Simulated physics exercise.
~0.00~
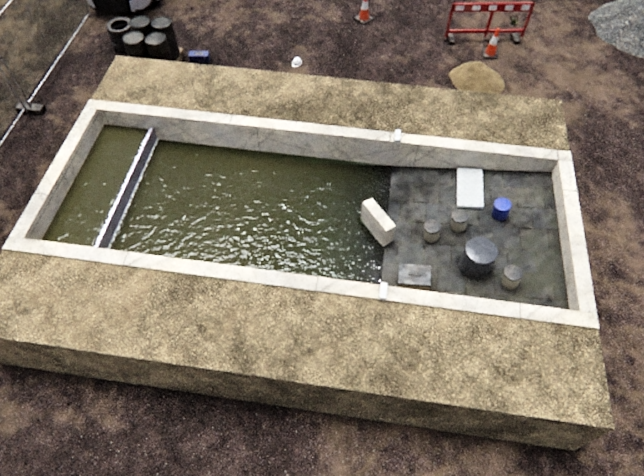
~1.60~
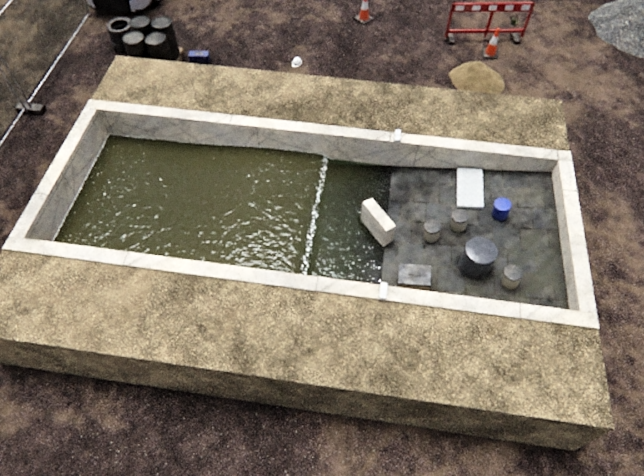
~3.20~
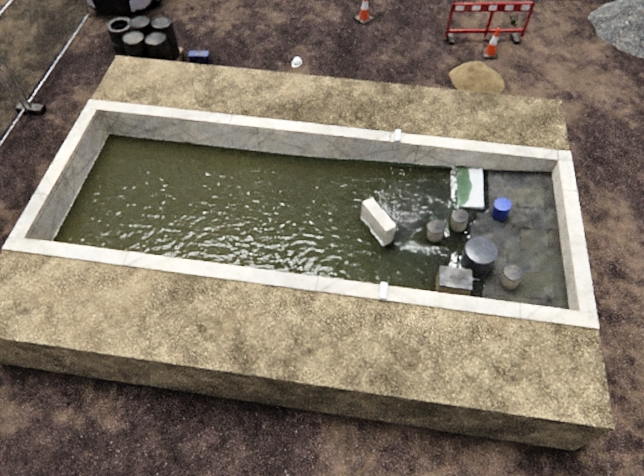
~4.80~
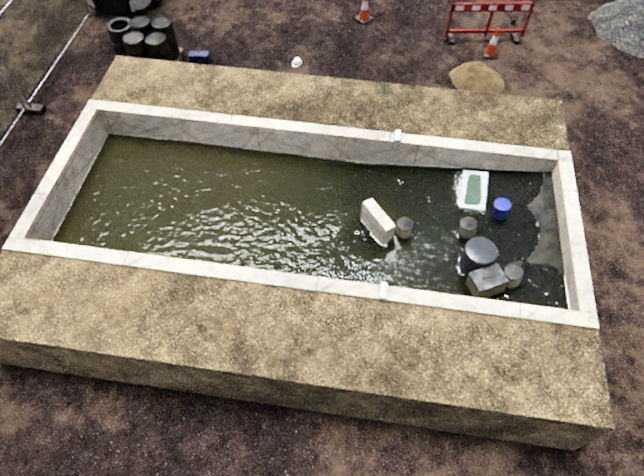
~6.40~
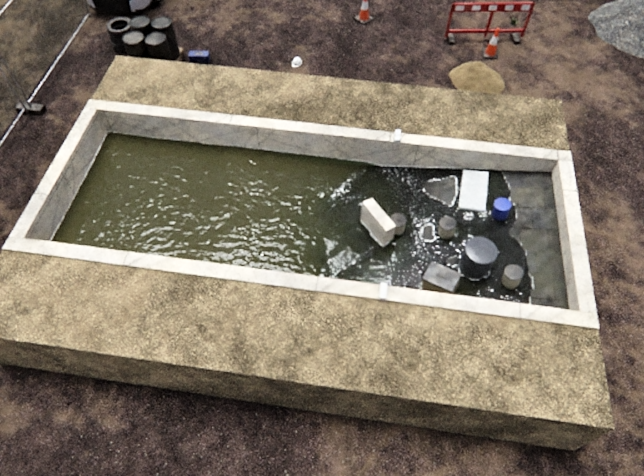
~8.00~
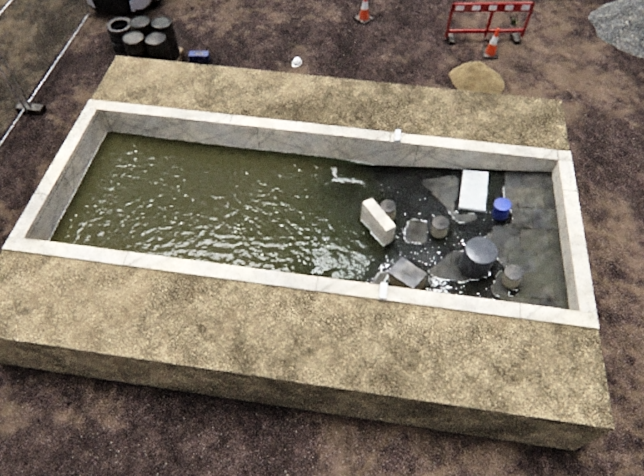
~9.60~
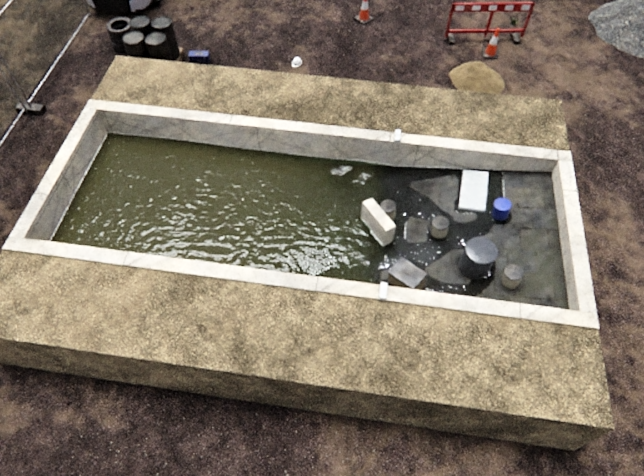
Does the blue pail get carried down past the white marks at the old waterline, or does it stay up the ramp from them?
The blue pail stays up the ramp and never crosses the white marks. It ends up standing close to where it began.
